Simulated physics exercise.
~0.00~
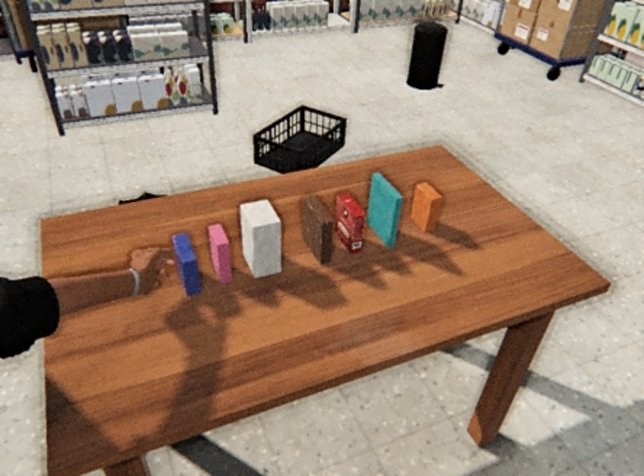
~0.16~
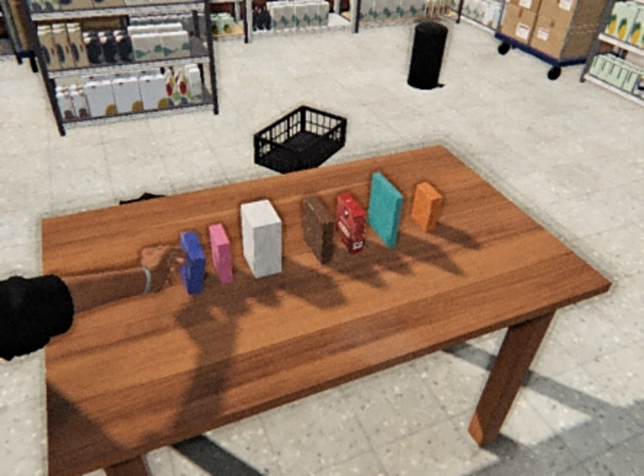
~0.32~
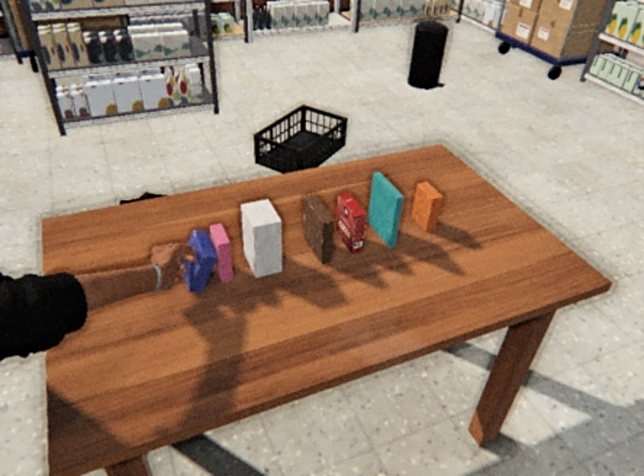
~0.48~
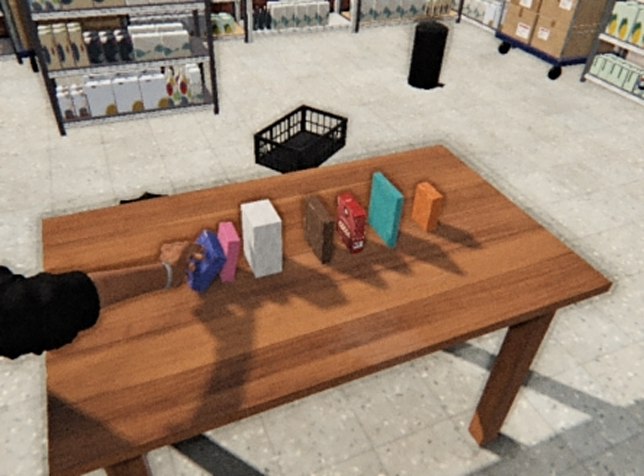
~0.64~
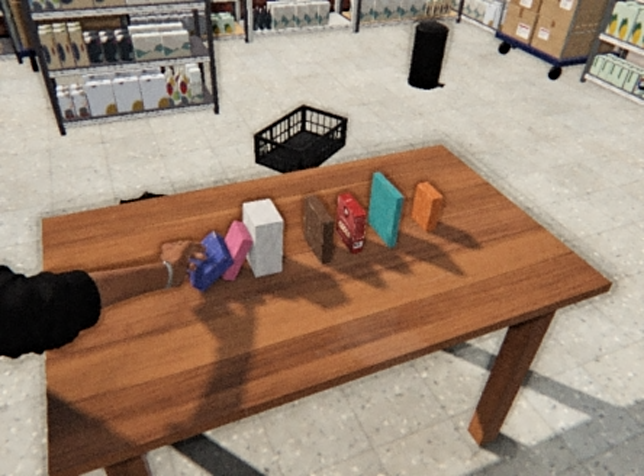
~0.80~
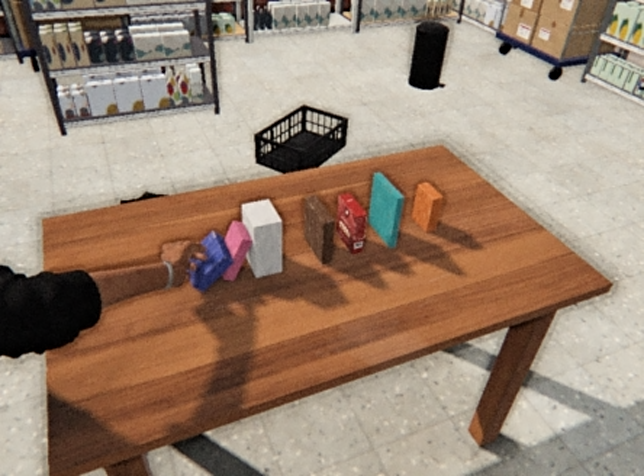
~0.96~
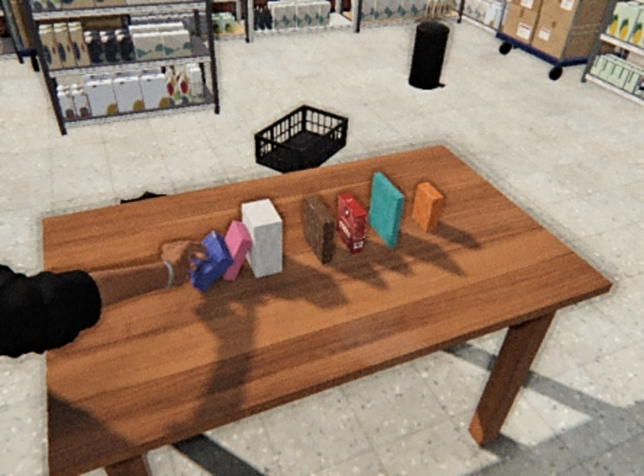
At first, seven upright blocks and boxes stand in a row on a wooden table in a store, with a hand touching the blue block at the left end. The hand eases the blue block to the right, and it begins to lean toward the pink board. As it tilts further, the blue block pushes the pink board, which tips right toward the white block. The pink board comes to rest leaning against the white block, which holds its place. The brown block, red packet, turquoise board and orange board all remain standing, while the blue and pink pieces stay slanted beside the hand.
